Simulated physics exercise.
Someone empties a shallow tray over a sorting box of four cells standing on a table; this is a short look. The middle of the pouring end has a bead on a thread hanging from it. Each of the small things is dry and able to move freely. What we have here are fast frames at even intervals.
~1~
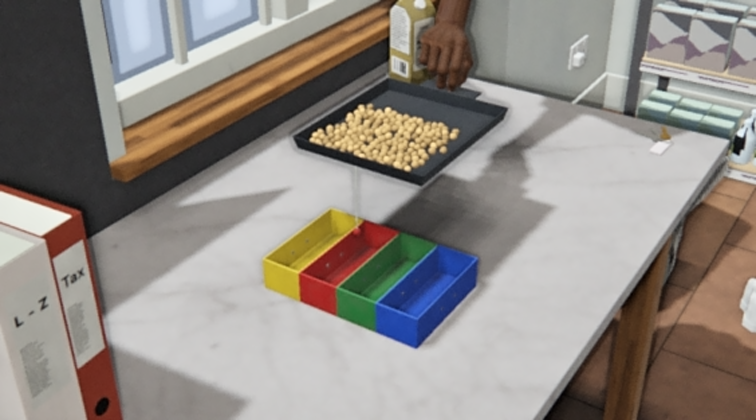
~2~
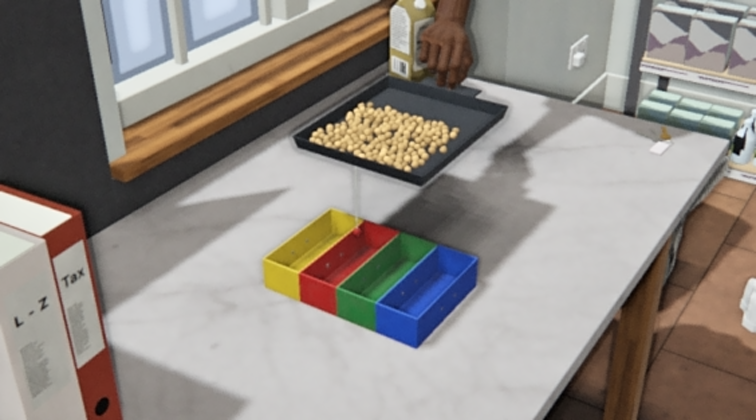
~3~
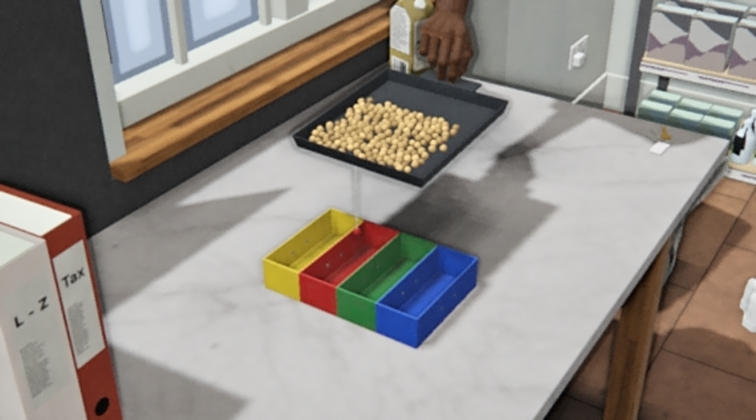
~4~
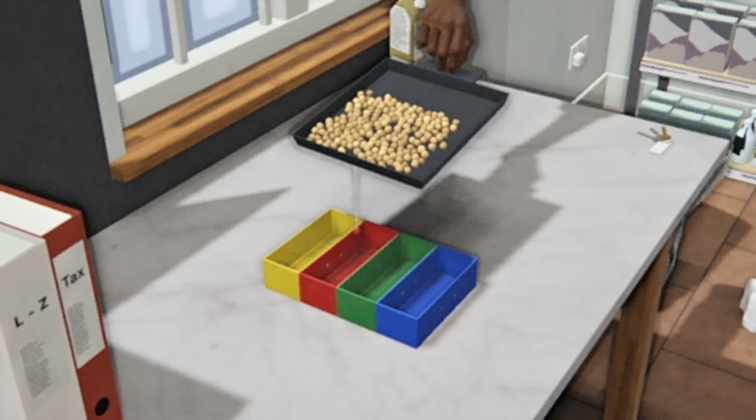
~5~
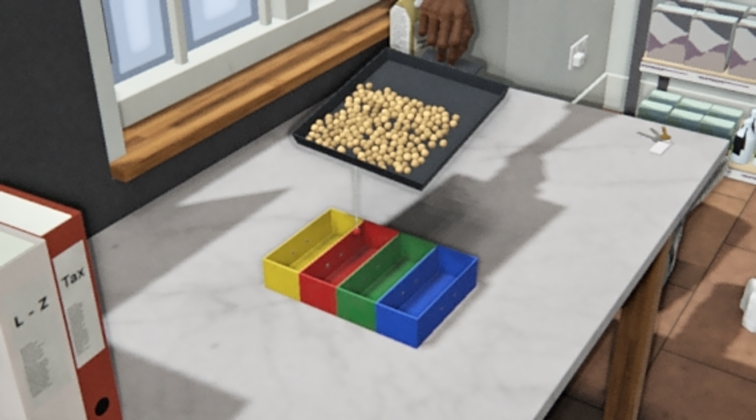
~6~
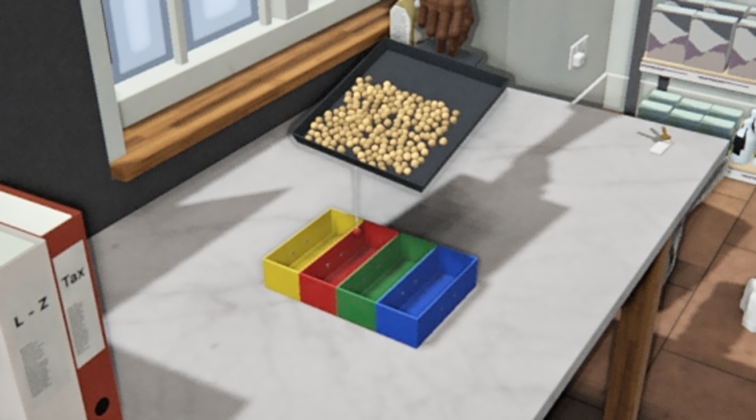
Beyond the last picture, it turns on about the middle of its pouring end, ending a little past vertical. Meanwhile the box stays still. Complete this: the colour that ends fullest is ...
The fullest is green.
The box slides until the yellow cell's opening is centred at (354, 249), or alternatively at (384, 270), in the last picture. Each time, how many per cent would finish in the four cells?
The first yields 90 per cent and the second 60 per cent.
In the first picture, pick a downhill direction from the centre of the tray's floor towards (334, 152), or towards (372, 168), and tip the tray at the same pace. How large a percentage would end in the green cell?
Around 0 percent for the first aim and around 30 percent for the second.
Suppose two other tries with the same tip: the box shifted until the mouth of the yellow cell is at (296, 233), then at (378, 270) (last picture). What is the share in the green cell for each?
The first try gives 40 per cent, the second 0 per cent.
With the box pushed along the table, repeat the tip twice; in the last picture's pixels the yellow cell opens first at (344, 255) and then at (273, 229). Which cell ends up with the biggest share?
Run one gives the red cell; run two gives the cell in blue.
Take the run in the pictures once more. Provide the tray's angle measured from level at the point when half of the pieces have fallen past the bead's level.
It is at around 110 degrees.
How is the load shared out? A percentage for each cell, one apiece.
So the yellow cell ends up with 0 % of the load, the red cell with 30 %, the green cell with 40 %, and the blue cell with 20 %.
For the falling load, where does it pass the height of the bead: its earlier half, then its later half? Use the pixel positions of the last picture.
Points: About (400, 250), then about (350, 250).
Just after the last frame, tray tipped steeply; almost all on the tray; just a few in the red cell; just a few falling or outside the box.
A moment on, tray tipped past a quarter turn; almost all on the tray; just a few in the red cell; just a few falling or outside the box.
Further on, tray tipped past a quarter turn; roughly half in the green cell; roughly a third in the red cell; roughly a quarter in the blue cell; about a tenth in the yellow cell; just a few falling or outside the box.
When it is over, tray tipped past a quarter turn; roughly half in the green cell; roughly a third in the red cell; roughly a quarter in the blue cell; about a tenth in the yellow cell; just a few outside the box.
